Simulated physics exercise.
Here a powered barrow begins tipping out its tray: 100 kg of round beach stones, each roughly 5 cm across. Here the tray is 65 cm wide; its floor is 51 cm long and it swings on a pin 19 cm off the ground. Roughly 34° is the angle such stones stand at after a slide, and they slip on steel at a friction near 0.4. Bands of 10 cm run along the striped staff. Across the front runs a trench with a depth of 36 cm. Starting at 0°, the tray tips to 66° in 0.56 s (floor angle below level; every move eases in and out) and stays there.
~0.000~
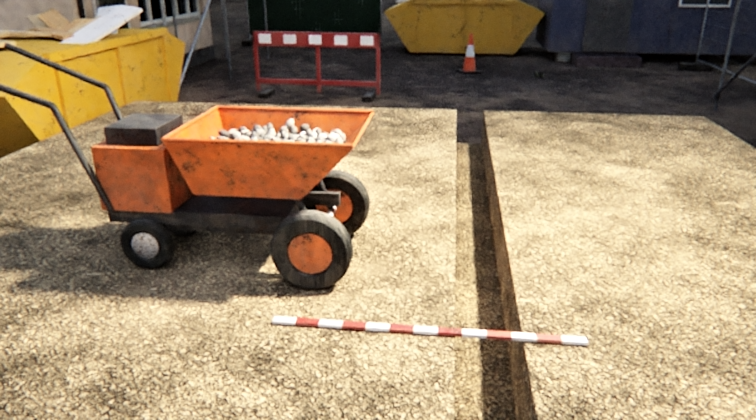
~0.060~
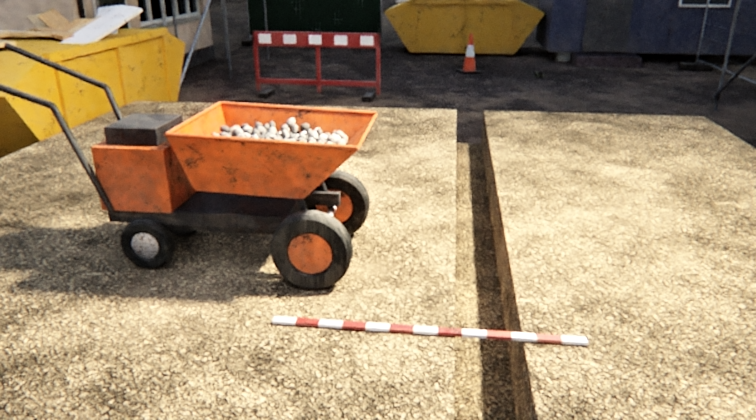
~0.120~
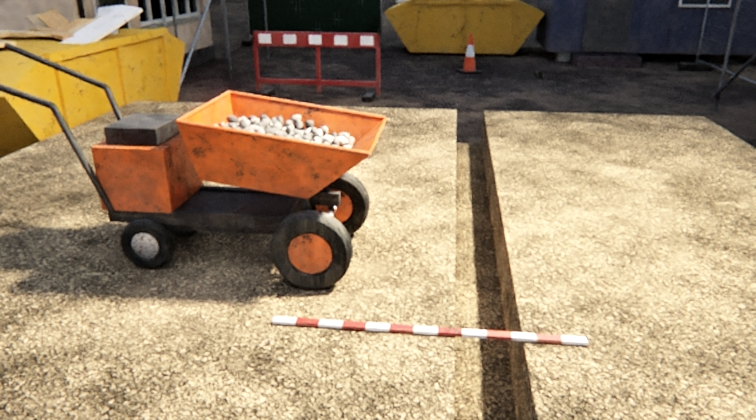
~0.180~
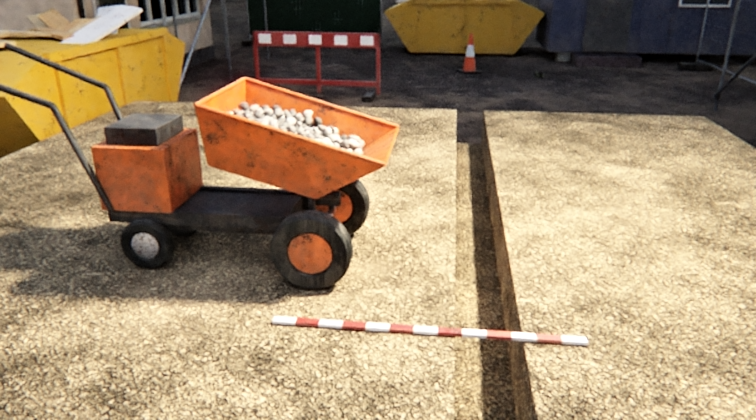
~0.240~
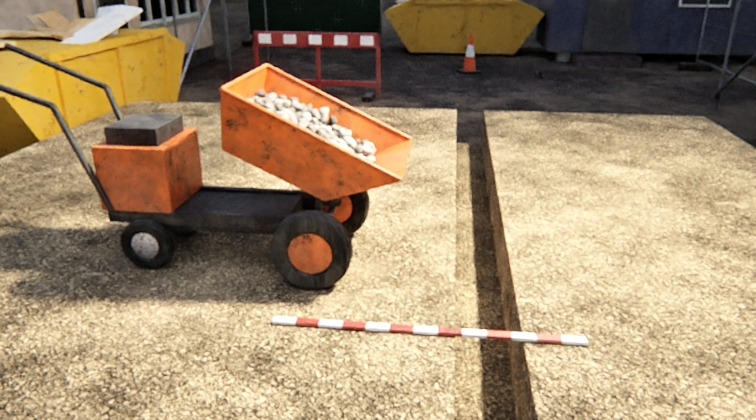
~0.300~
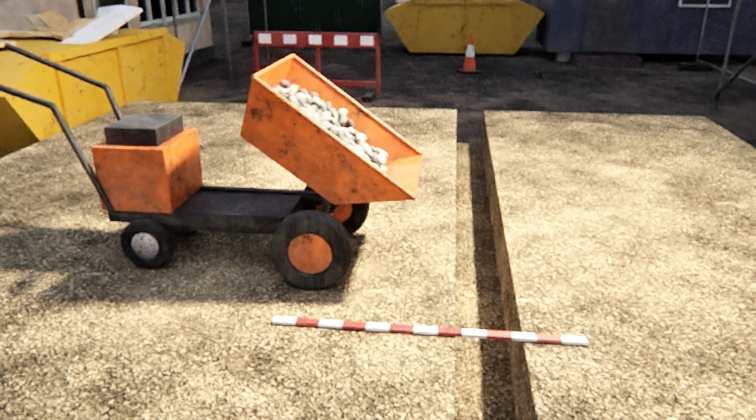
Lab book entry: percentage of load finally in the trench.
Approx. 80 percent.
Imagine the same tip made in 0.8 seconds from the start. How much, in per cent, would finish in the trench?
Roughly 90 per cent would.
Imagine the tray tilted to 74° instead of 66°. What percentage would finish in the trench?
Expect roughly 85 per cent.
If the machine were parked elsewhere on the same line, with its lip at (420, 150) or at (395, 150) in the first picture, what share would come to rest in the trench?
I'd say some 15 per cent and some 35 per cent.
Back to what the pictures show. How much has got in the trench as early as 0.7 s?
Around 15 per cent of it.
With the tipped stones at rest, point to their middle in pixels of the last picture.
Around (489, 314).
After 0.4 s the floor is at 56°; 100 % in the tray; the foremost stones are at (408, 197).
After 0.7 s the floor is at 66°; 81 % in the tray, 3 % short of the trench, 16 % in the trench; the foremost stones are at (487, 258).
After 1.0 s the floor is at 66°; 12 % in the tray, 3 % short of the trench, 64 % in the trench, 21 % past the trench; the foremost stones are at (626, 266).
After 3.0 s the floor is at 66°; 0 % in the tray, 80 % in the trench, 20 % past the trench; the foremost stones are past the picture's edge.
